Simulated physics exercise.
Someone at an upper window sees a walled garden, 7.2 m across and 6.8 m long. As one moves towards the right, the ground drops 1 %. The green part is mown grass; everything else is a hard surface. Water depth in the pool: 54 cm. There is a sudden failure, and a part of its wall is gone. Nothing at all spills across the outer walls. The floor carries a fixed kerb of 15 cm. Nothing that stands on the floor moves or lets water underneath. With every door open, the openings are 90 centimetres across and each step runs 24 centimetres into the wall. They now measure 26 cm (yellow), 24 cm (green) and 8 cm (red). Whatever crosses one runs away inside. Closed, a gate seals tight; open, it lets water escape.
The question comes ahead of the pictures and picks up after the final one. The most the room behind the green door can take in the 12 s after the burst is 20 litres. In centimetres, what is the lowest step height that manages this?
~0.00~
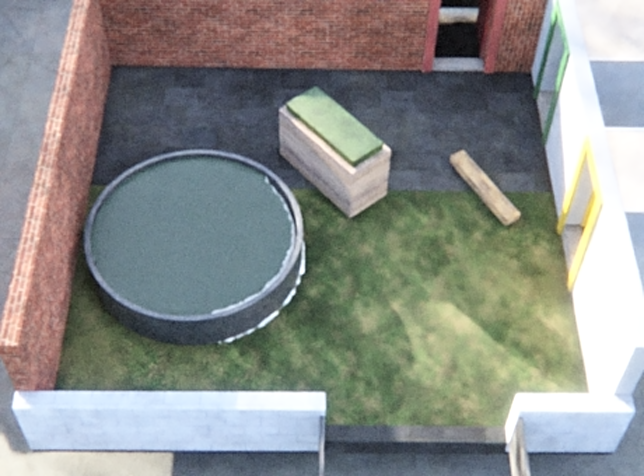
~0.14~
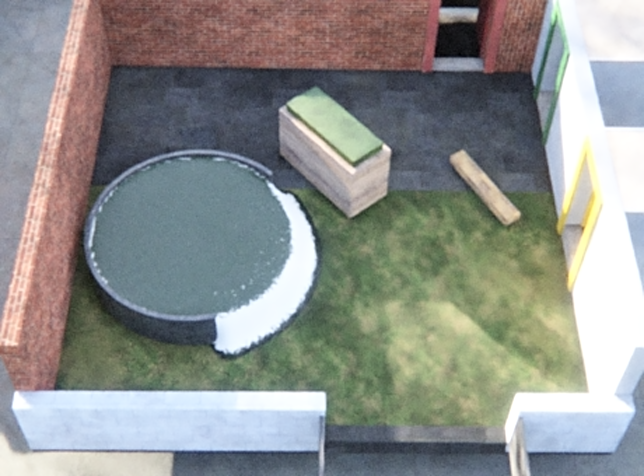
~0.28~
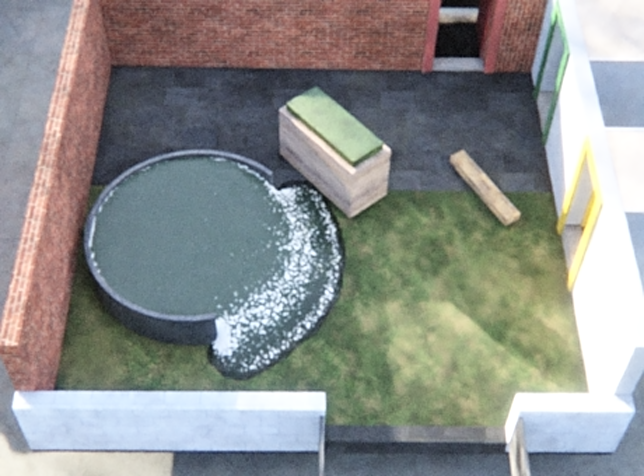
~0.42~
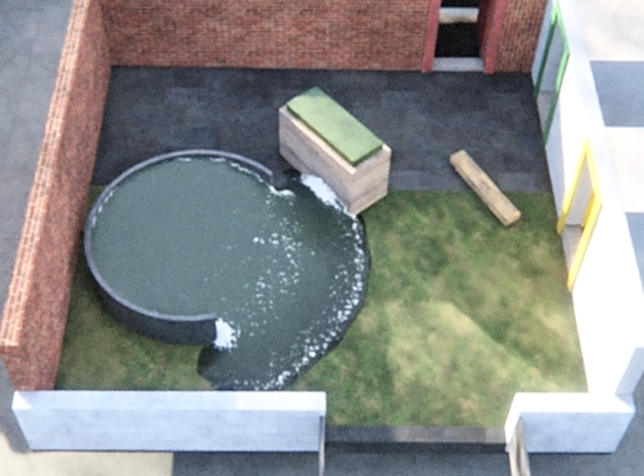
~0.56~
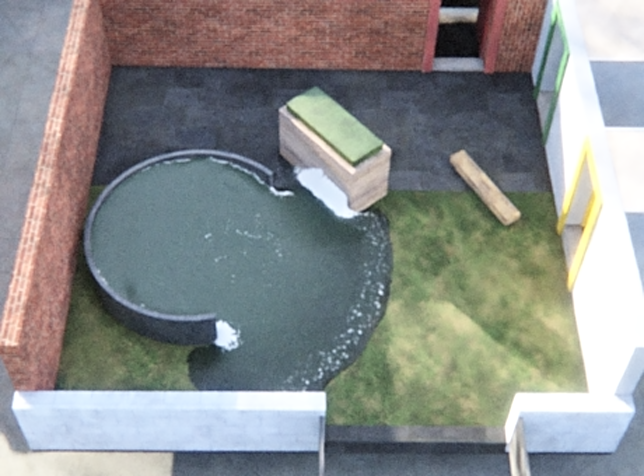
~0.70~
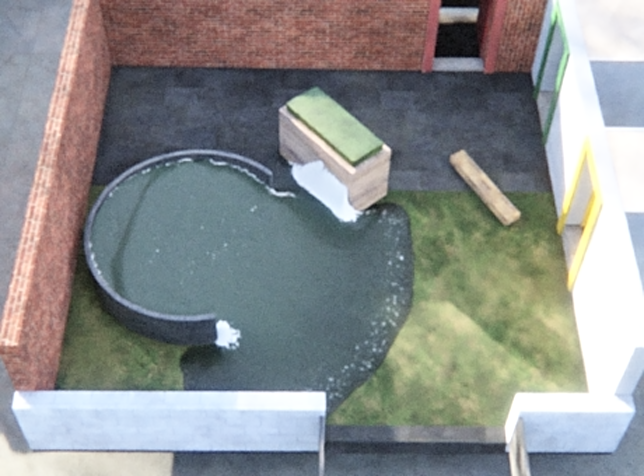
5.5 cm.
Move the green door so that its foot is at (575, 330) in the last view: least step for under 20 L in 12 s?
Around 19 cm would do it.
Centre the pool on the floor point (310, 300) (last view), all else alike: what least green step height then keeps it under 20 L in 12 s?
Then it needs to be around 7.5 cm high.
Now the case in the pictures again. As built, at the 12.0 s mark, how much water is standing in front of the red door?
It comes to about 7.5 centimetres deep.
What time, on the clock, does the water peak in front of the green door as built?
11.0 s.
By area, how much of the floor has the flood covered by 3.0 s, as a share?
Near 60 per cent of the open floor.
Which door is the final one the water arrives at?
I'd go with the red door.
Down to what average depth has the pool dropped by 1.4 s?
33 cm, roughly.
After 1.4 s water covers 30 % of the floor, deepest (33 cm) near (324, 203); it has not reached the green door.
After 3.0 s water covers 60 % of the floor, deepest (25 cm) near (559, 282); it has not reached the green door.
After 12.0 s water covers 95 % of the floor, deepest (10 cm) near (540, 171); 9 cm at the green door, 0 litres in over its 24 cm step.
At the green door as built, the water arrived by 4.1 s and peaked near 10 cm at 11.2 s.
Run again over the same 12 s with other heights there, 26 litres in over 5 cm, 12 litres over 6.5 cm. The limit of 20 litres is kept from about 5.5 cm up.
